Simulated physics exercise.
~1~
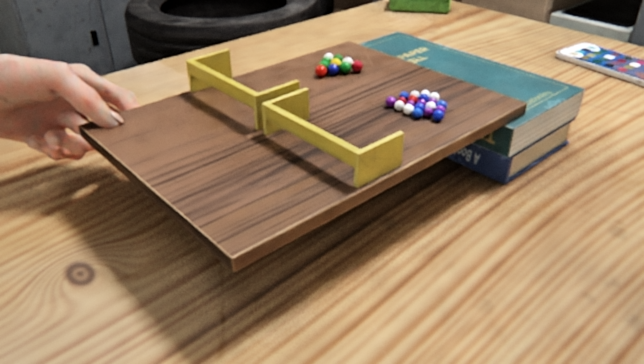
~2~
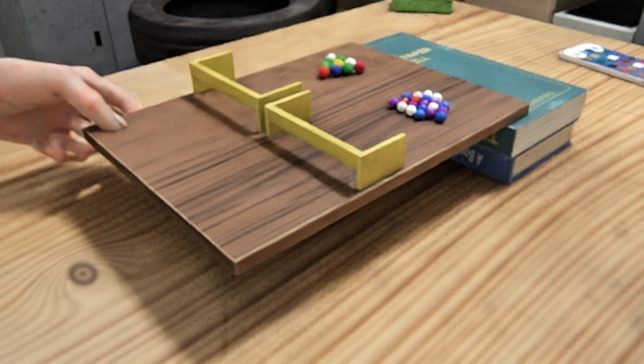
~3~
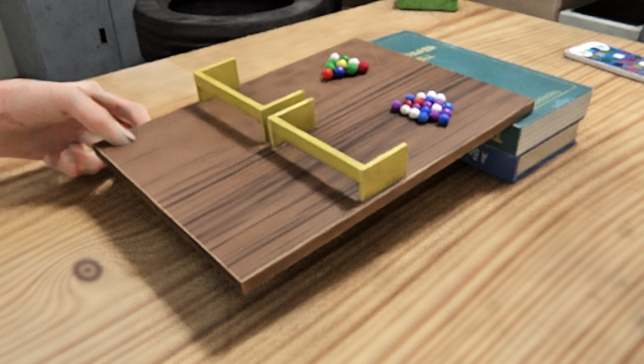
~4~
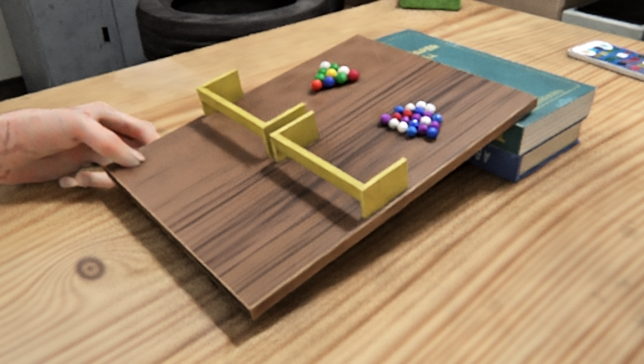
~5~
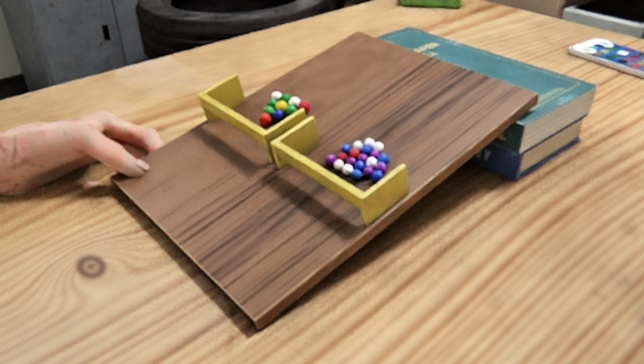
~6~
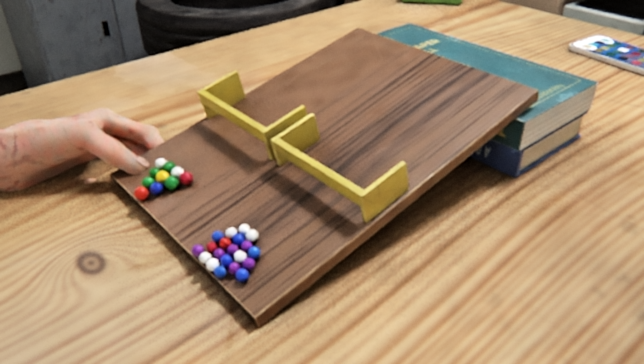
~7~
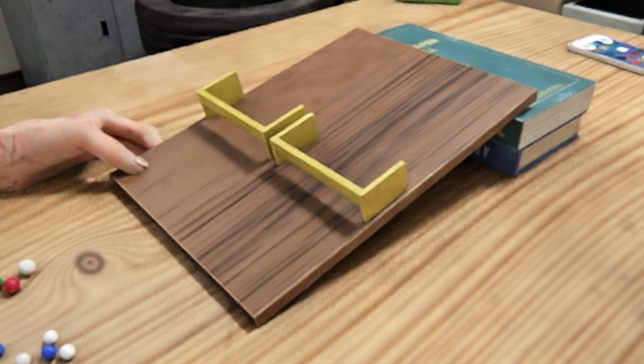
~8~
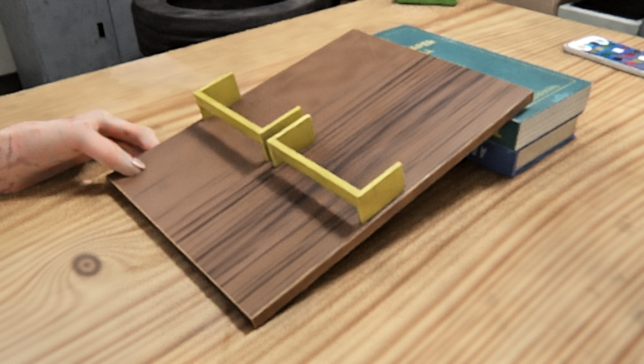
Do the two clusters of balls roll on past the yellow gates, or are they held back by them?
Both clusters roll on past the yellow gates. They then leave the lower end of the board and go out of view.
